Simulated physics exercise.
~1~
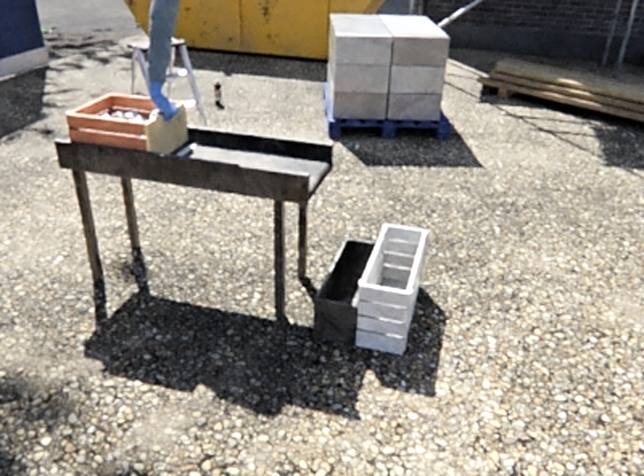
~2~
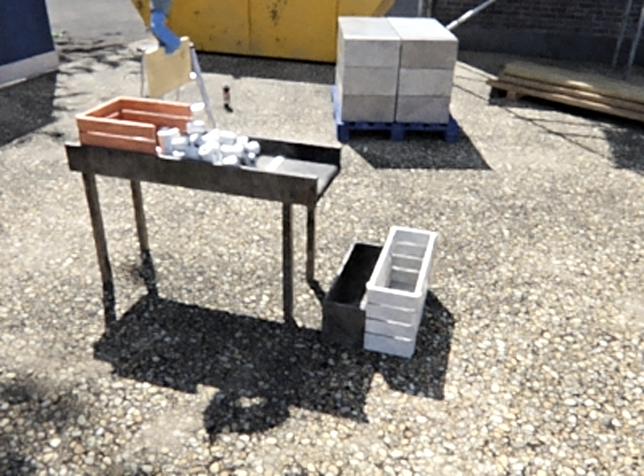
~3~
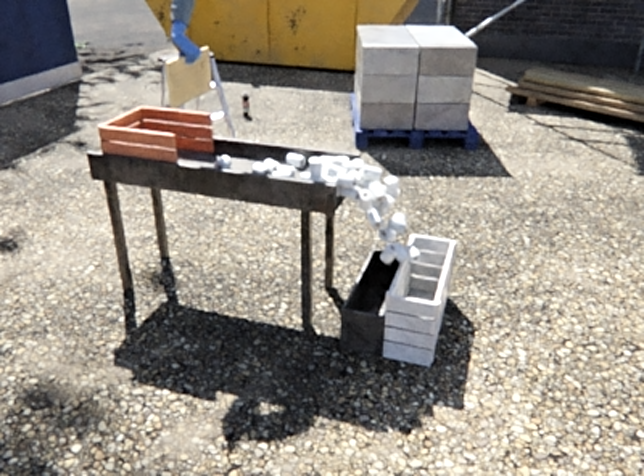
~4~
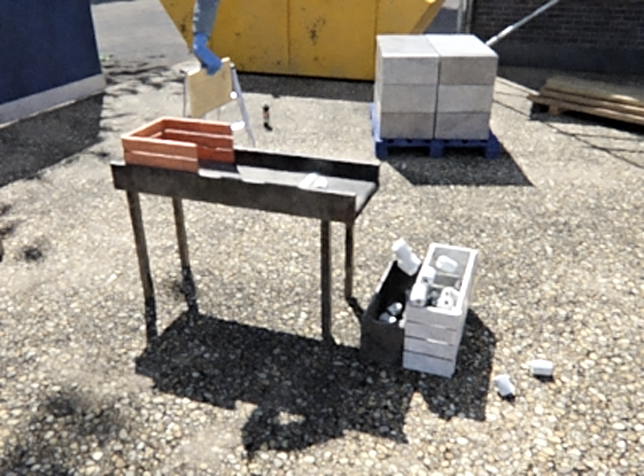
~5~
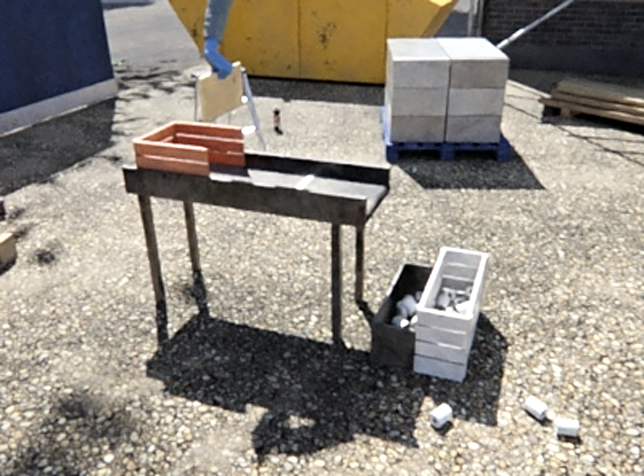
A long dark conveyor belt on legs stands on sunlit pebbled paving, seen from slightly above, with an orange slatted pen at its left end. A narrow black bin and a white slatted tote sit below its right end, while stacked grey blocks and a yellow container stand behind. A blue arm lifts a pale gate from the pen, and white paper rolls spill along the belt to the right. They pour off the end in a tumbling stream. Most land in the white tote, some drop into the black bin, and a few rest on the ground.
